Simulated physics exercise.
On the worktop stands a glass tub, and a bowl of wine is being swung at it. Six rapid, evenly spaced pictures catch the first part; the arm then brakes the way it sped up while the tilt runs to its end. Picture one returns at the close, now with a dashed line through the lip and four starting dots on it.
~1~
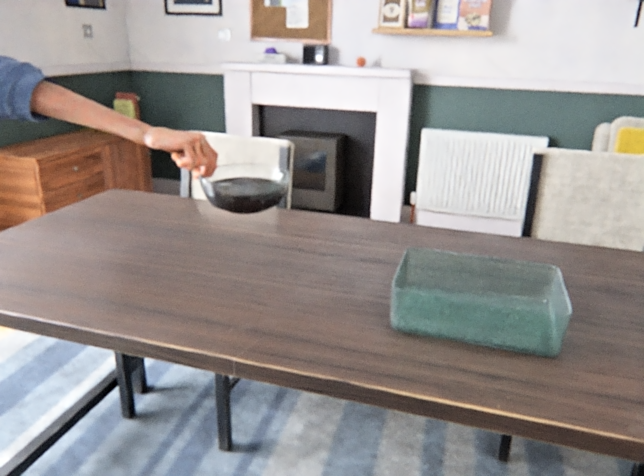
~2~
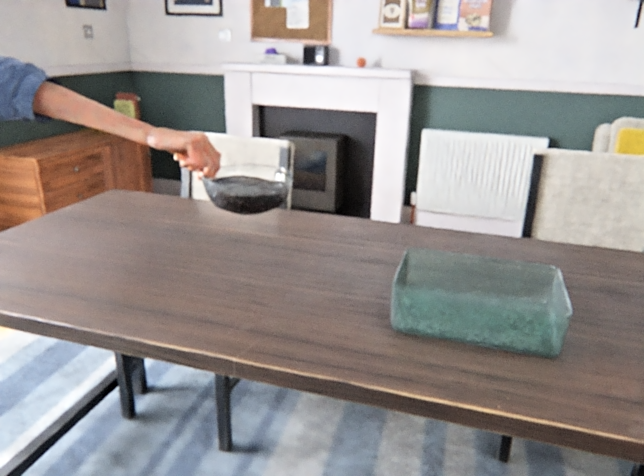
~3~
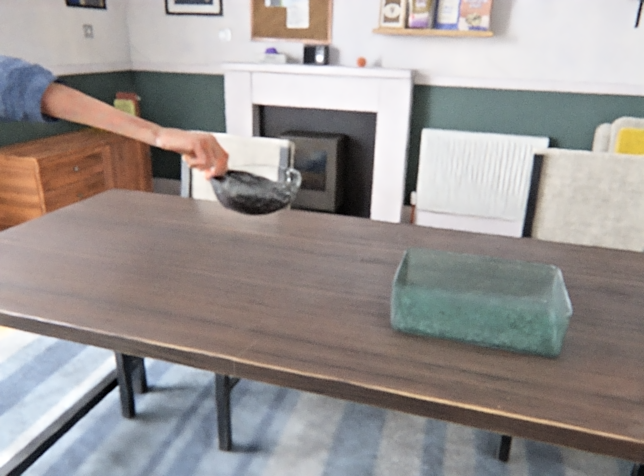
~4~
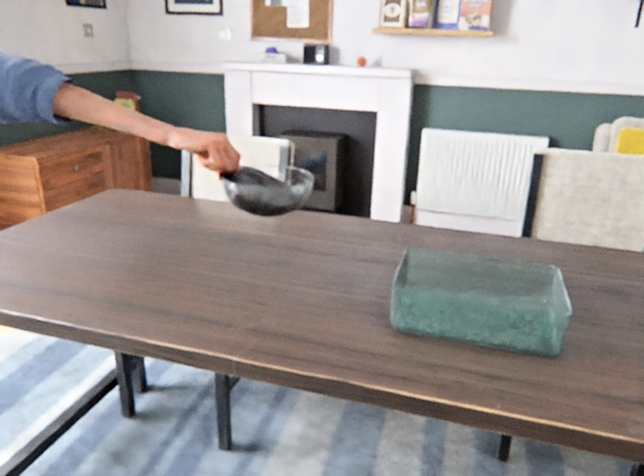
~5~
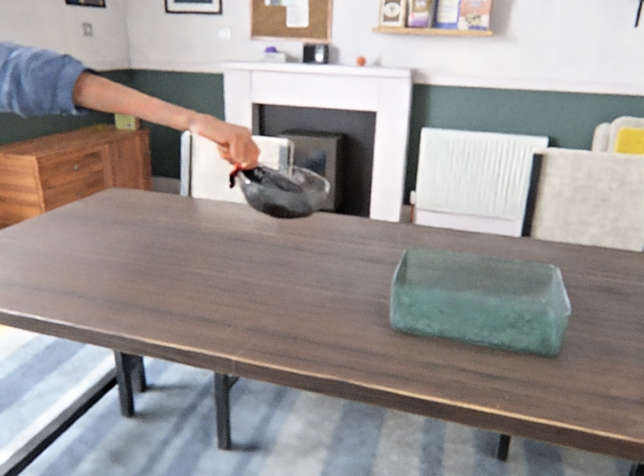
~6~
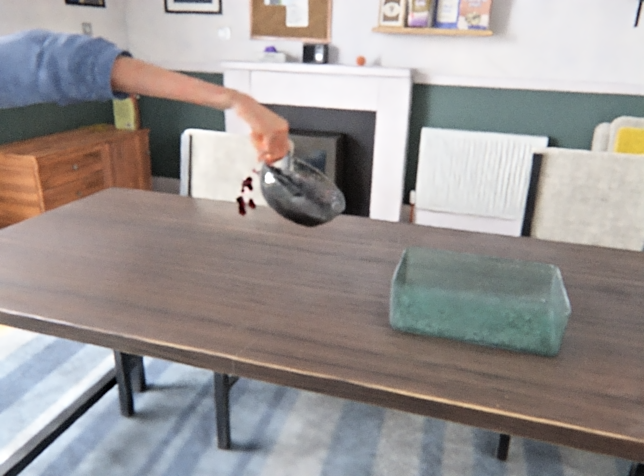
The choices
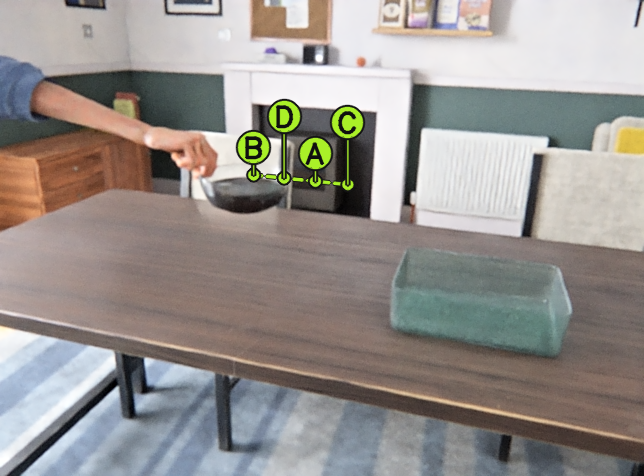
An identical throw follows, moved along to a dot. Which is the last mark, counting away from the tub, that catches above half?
The answer is dot A.
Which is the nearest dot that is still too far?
D it is.
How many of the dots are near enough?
Two of the four.
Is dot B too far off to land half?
Yes.
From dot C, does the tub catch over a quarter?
Yes, it does.
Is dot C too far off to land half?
No, that is safe.
In lime, A at (315, 181); B at (253, 175); C at (347, 184); D at (284, 178).
For dot A, about 69 % lands in the tub, 21 % falls short and 10 % goes beside or beyond.
For dot B, about 0 % lands in the tub, 97 % falls short and 3 % goes beside or beyond.
For dot C, about 72 % lands in the tub, 6 % falls short and 22 % goes beside or beyond.
For dot D, about 27 % lands in the tub, 66 % falls short and 7 % goes beside or beyond.
